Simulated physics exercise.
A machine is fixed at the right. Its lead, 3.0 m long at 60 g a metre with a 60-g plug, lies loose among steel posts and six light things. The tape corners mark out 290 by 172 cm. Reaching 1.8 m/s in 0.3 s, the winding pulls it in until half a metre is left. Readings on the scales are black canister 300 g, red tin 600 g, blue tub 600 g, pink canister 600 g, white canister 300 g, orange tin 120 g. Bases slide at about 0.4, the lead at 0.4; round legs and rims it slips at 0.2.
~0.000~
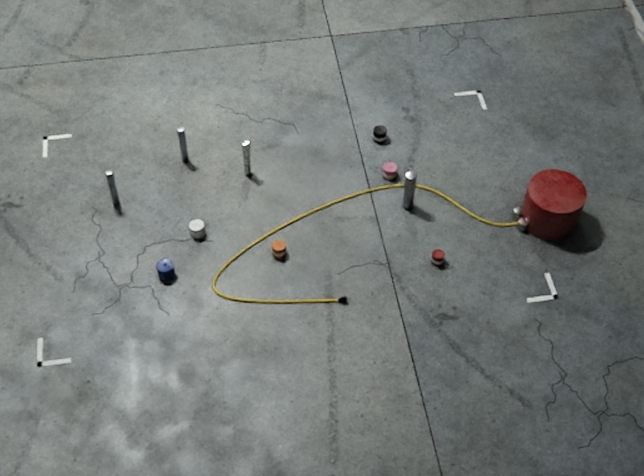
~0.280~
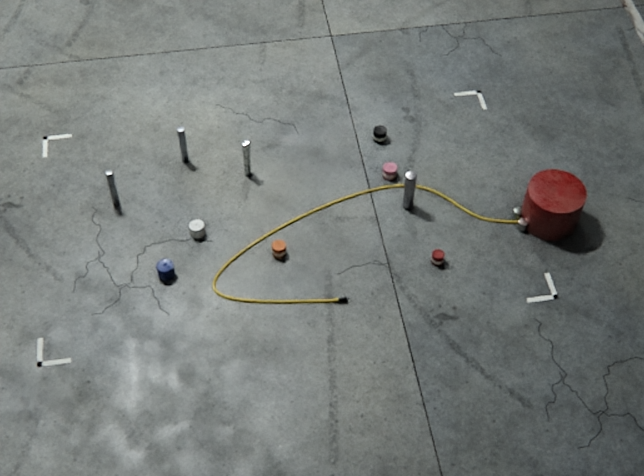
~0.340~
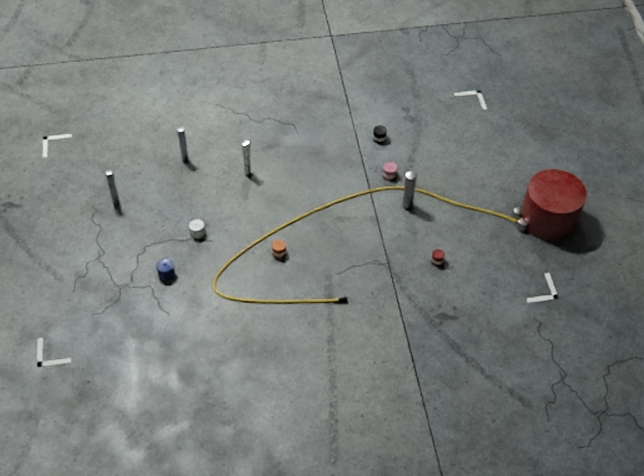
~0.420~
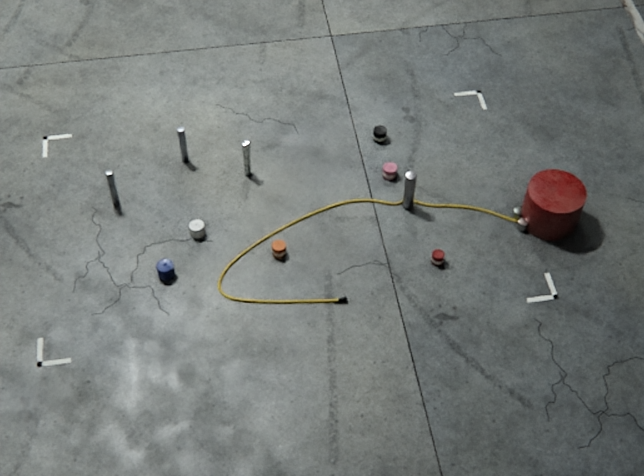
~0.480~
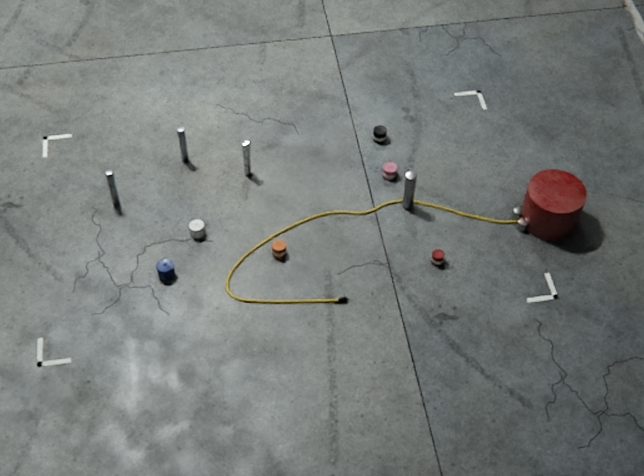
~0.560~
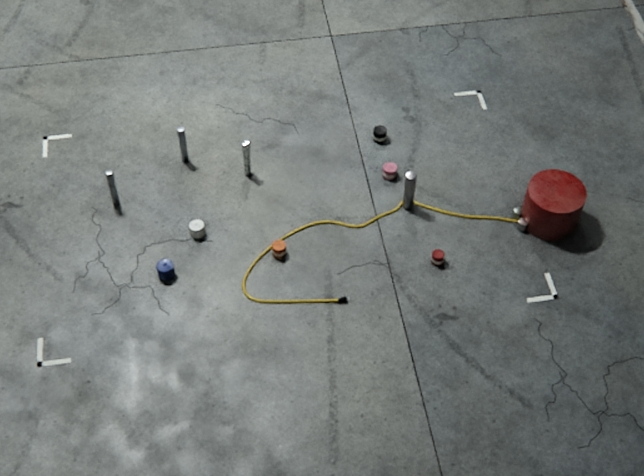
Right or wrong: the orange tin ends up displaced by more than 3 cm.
Right.
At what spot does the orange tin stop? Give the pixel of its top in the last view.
It stops around pixel (368, 252).
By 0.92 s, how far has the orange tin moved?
Displacement of orange tin = 15 cm.
After 0.9 s, plug at (337, 292); orange tin 16 cm off its start.
After 1.3 s, plug at (339, 246); orange tin 45 cm off its start.
After 1.6 s, plug at (425, 188); orange tin 51 cm off its start at (368, 252).
After 2.0 s, plug at (492, 202); orange tin 51 cm off its start.
After 2.8 s, plug at (495, 203); orange tin 51 cm off its start at (368, 252).
